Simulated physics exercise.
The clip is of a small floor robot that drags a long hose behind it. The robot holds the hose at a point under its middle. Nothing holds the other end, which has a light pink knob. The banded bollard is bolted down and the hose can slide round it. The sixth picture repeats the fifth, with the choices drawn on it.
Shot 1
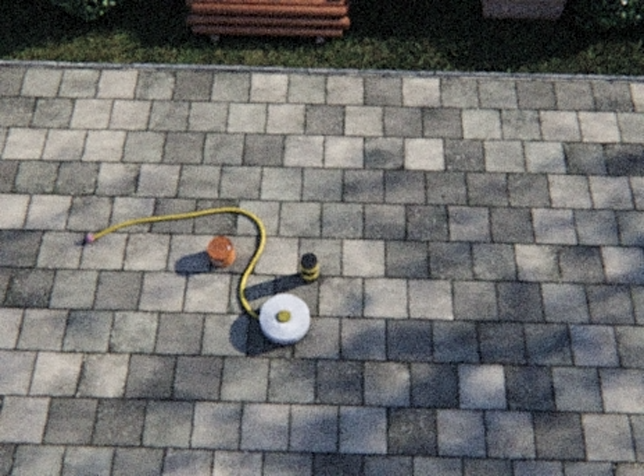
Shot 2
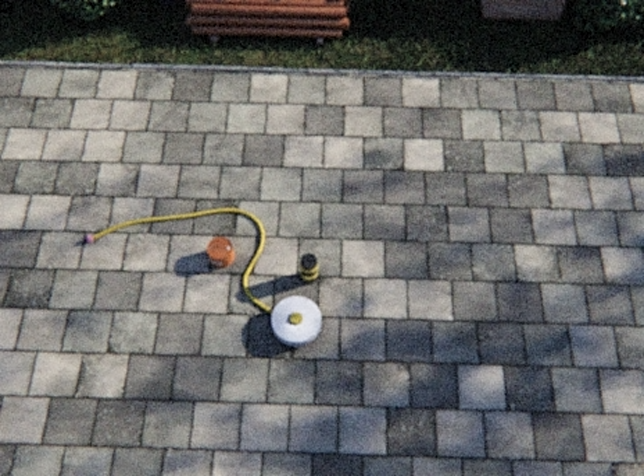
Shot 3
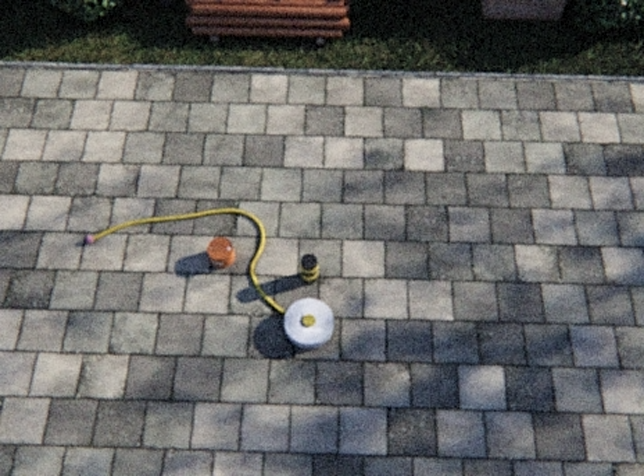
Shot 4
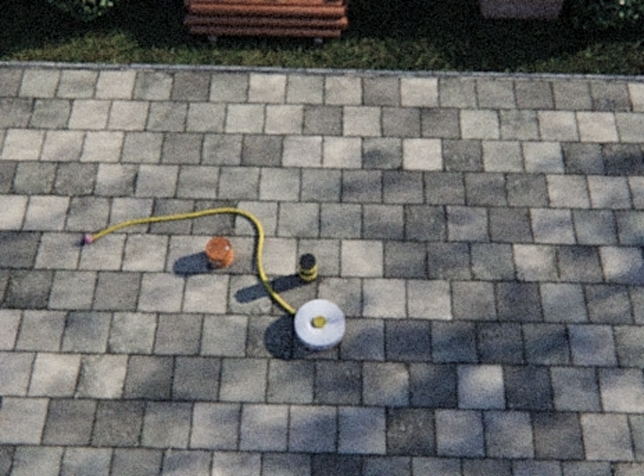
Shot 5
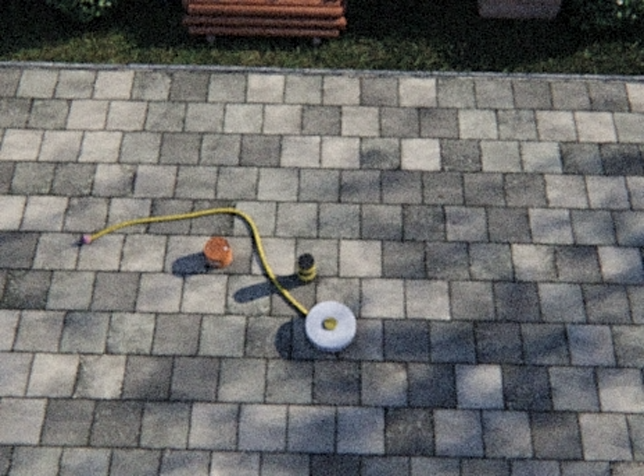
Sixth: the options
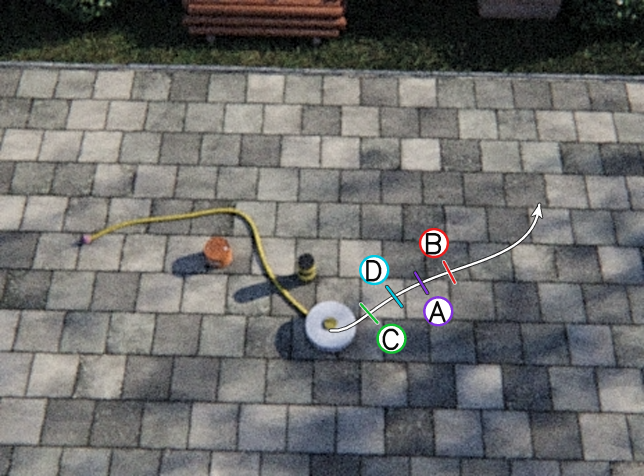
A round white robot slides a short way right across paving, pulling a yellow hose.
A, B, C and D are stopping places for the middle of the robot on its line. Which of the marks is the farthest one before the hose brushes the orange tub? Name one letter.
Stop at D.
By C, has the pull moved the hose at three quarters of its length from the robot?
By then, no.
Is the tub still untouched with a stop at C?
Yes.
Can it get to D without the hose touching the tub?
Yes.
On the marked copy, A at (421, 283); B at (449, 272); C at (369, 314); D at (394, 296); the route from (330, 331) via (453, 271) to (539, 204).
Taking D. A third of the way, robot (355, 320), middle of the hose (237, 224), free end (86, 240).
Two thirds of the way, robot (377, 304), middle of the hose (236, 235), free end (87, 240).
When it is over, robot (395, 293), middle of the hose (241, 249), free end (92, 237); only the bollard has been touched, if anything.
As for the rest, A brings the hose against the tub; B brings the hose against the tub; C is safe but short.
